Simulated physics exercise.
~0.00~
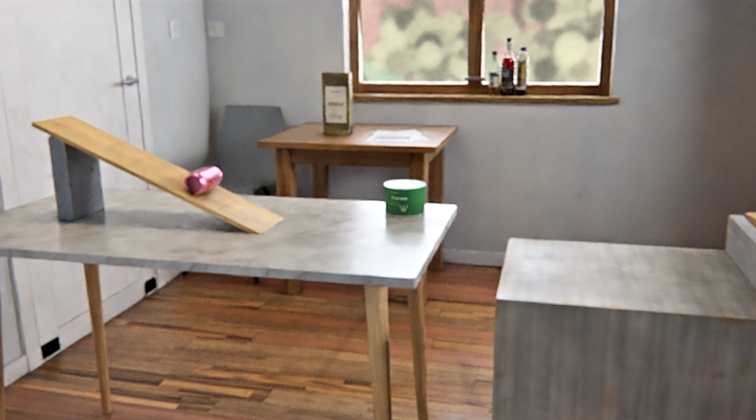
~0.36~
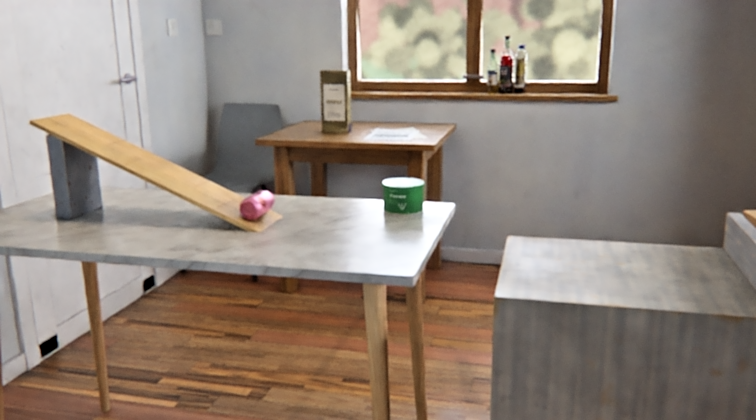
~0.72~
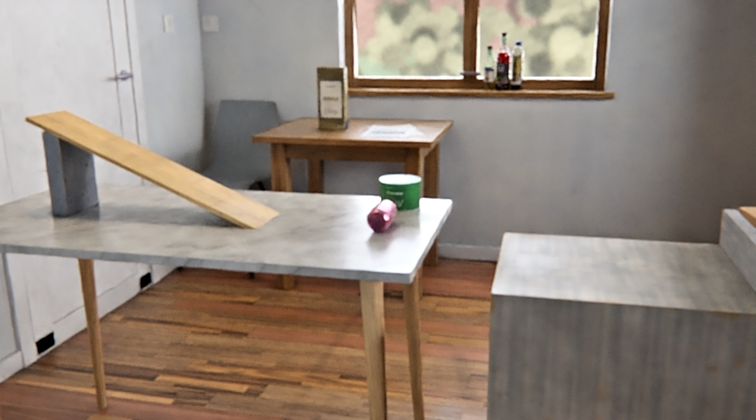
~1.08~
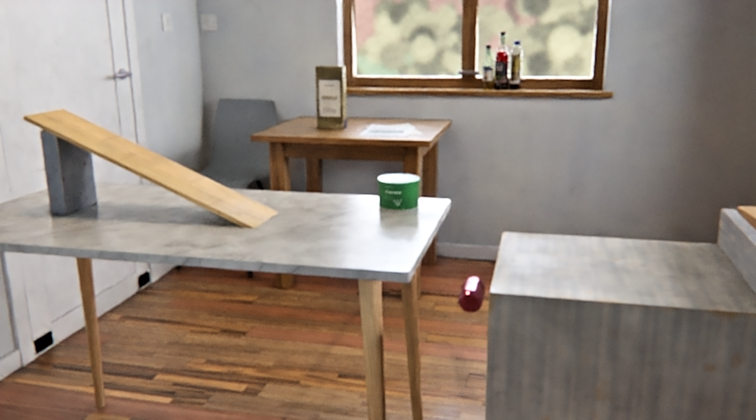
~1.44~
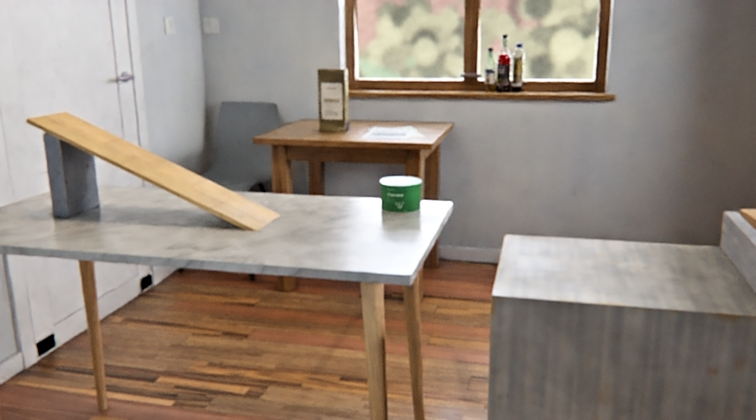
To begin with, a pink can lies on its side partway down a wooden ramp propped on a grey block, on a pale-topped table with a green tub near its right end. The can rolls down the slope to the foot of the ramp. It carries on to the right across the tabletop, passing in front of the tub, which stays put. Then it leaves the table's edge and drops into the gap, beside the grey block-like surface on the right and below its top. Finally the can is out of sight, having fallen short, while the tub still stands in place.
